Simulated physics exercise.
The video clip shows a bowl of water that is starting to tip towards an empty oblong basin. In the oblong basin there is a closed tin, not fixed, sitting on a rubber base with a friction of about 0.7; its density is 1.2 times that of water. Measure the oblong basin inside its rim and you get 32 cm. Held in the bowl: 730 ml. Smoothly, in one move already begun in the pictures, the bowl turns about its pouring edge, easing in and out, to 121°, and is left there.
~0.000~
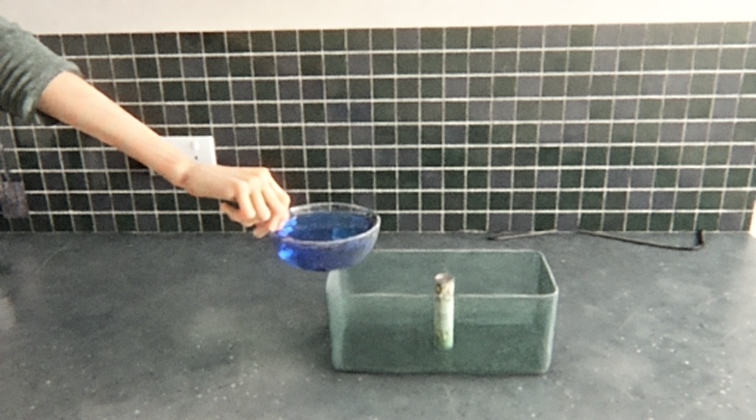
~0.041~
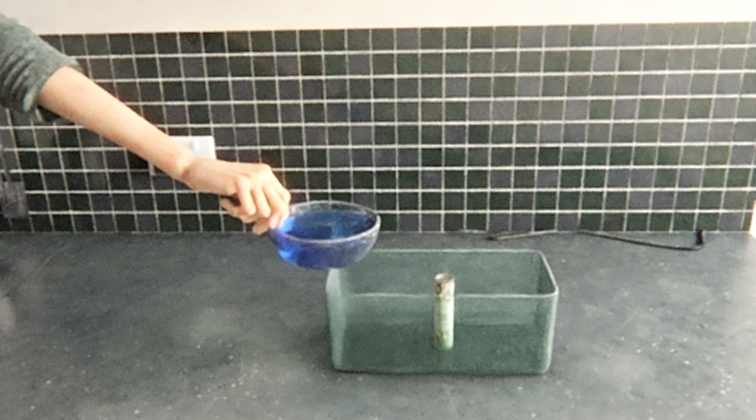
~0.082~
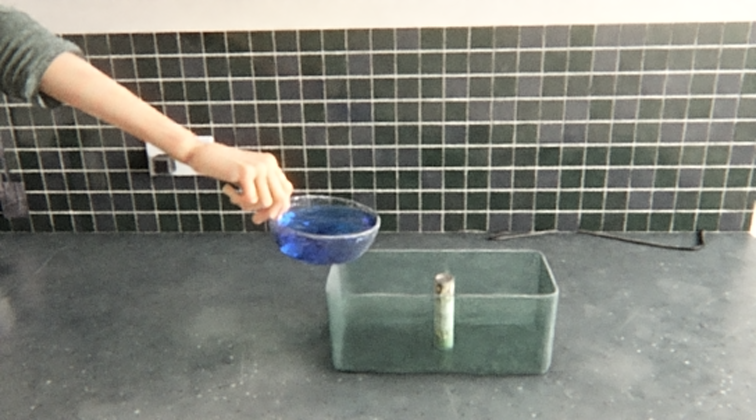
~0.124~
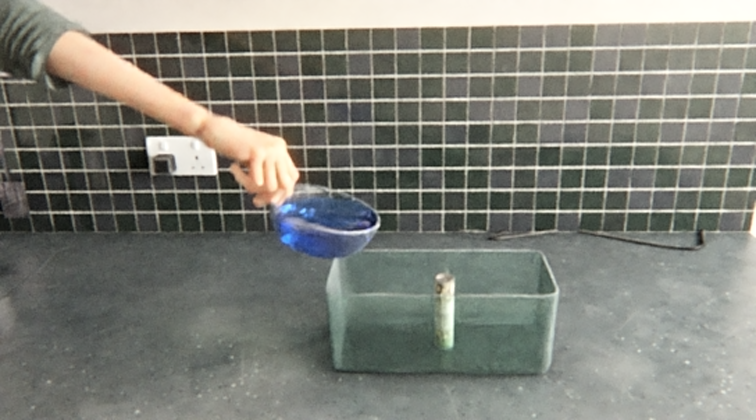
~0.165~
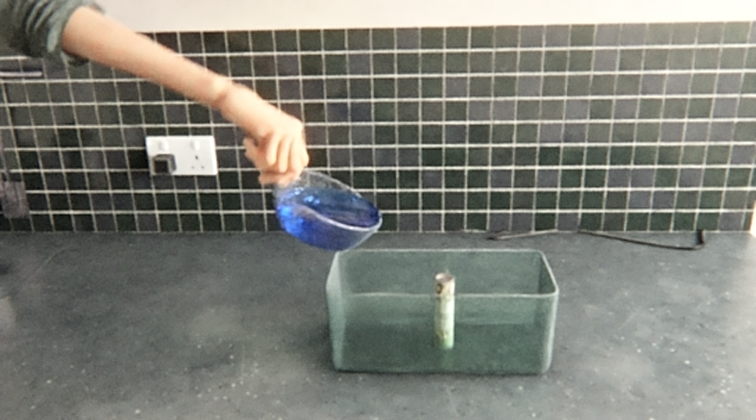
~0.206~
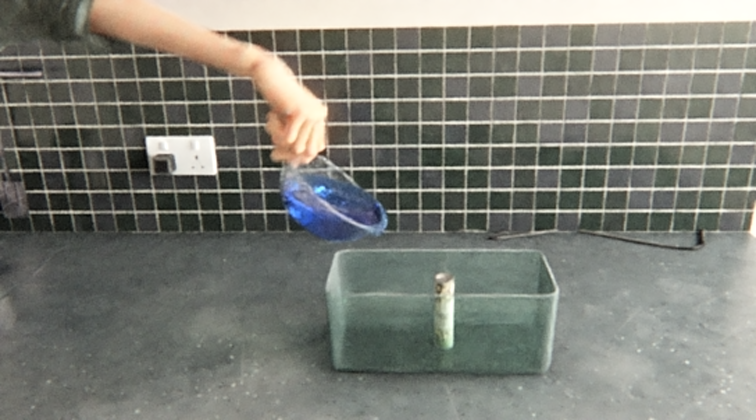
A glass bowl of blue water was held by a hand at the left, above a clear basin with a small upright tin inside, and the hand rose, steadily tilting the bowl toward the right.
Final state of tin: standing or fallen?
Here's my call: It does not tip.
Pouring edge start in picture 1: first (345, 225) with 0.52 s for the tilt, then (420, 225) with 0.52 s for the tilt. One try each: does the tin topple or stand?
Trial 1 - tin tips; trial 2 - tin stays standing.
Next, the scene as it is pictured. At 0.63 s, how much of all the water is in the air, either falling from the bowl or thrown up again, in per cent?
Roughly 1 %.
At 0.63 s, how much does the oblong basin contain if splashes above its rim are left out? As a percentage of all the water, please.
Around 100 per cent of the whole.
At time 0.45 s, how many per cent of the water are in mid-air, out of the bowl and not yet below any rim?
Close to 62 in a hundred.
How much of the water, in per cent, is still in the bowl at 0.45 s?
I'd put it near 7 percent.
By 0.45 s the tilt is 116° and 7 per cent is still to pour; the tin stands where it began.
By 0.63 s the tilt is 121° and 0 per cent is still to pour; the tin stands where it began.
By 0.82 s the tilt is 121° and 0 per cent is still to pour; the tin stands where it began.
By 1.02 s the tilt is 121° and 0 per cent is still to pour; the tin stands where it began.
At rest the tin stands where it began.
